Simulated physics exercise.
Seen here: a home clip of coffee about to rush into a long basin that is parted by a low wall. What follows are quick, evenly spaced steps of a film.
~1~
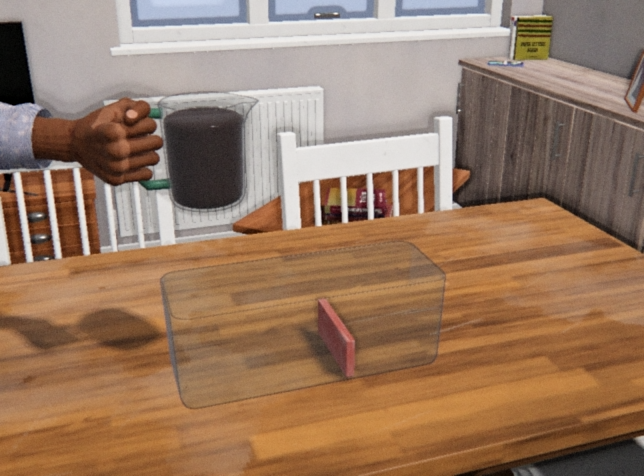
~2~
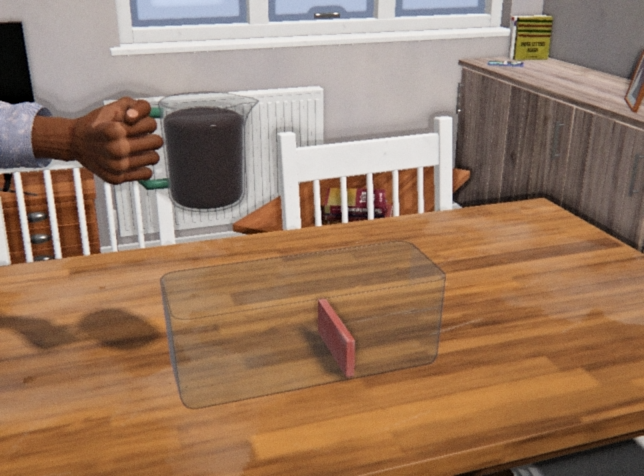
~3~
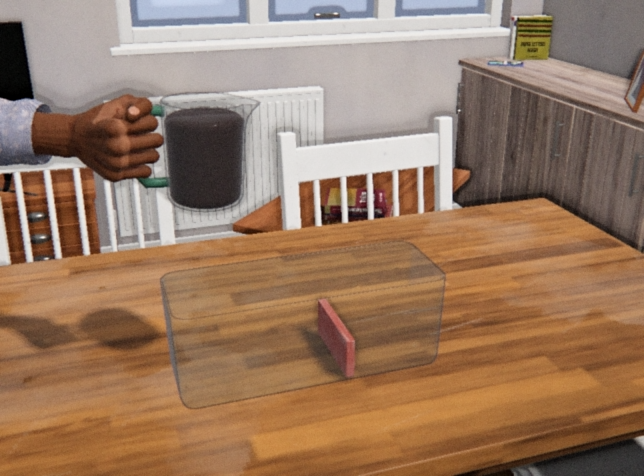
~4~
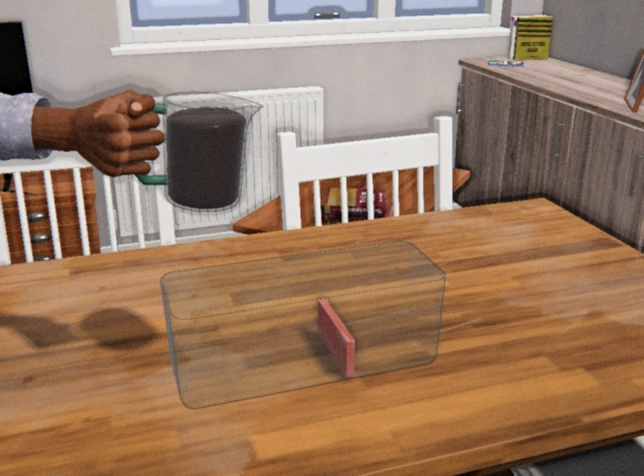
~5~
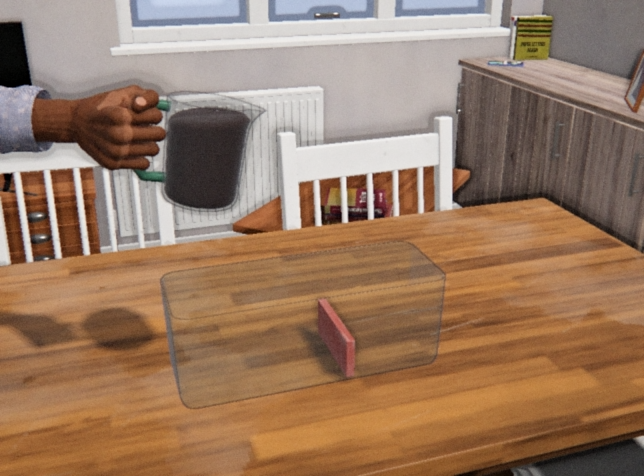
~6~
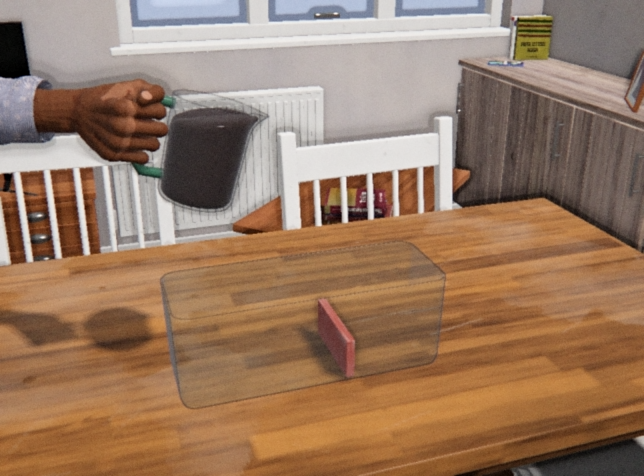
In a home dining area, a hand slowly tilting a glass jug of dark coffee rightward above a clear basin with a low red wall.
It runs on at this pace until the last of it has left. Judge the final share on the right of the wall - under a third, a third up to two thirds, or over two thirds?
It is under a third.
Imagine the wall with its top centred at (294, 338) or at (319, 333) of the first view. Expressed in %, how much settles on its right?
Roughly 90 per cent first and roughly 65 per cent second.
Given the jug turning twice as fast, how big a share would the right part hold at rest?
Somewhere near 10 percent.
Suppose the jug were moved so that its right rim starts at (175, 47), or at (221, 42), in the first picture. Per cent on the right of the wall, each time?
Around 5 percent first, around 5 percent second.
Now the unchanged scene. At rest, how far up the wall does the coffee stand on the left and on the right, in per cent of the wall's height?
I'd say close to 30 per cent on the left side and 20 on the right.
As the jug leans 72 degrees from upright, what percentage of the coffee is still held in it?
Some 75 in a hundred has yet to spill out.
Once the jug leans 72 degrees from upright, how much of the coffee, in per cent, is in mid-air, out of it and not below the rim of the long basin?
20 per cent.
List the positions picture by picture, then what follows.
It leans 0°; its right rim is at (258, 99); the coffee meets the walls at (163, 119) and (242, 113); the long basin's rim runs from (166, 298) to (428, 259); the wall's top is at (335, 320), in the first frame.
It leans 1°; its right rim is at (259, 99); the coffee meets the walls at (163, 119) and (243, 113), in the second frame.
It leans 3°; its right rim is at (260, 101); the coffee meets the walls at (164, 118) and (243, 114), in the third frame.
It leans 6°; its right rim is at (263, 104); the coffee meets the walls at (166, 118) and (246, 115), in the fourth frame.
It leans 10°; its right rim is at (266, 109); the coffee meets the walls at (168, 119) and (250, 114), in the fifth frame.
It leans 15°; its right rim is at (269, 115); the coffee meets the walls at (170, 121) and (256, 115), in the sixth frame.
A moment on, the jug is tipped part way and 76 per cent is still to pour, 2 is left of the wall and 3 right of it.
Next, the jug is tipped right over and 21 per cent is still to pour, 36 is left of the wall and 19 right of it.
Then the jug is tipped right over and 1 per cent is still to pour, 73 is left of the wall and 21 right of it.
Later the jug is tipped right over and 0 per cent is still to pour, 75 is left of the wall and 23 right of it.
At rest 75 per cent lies left of the wall, 23 right of it and 2 outside.
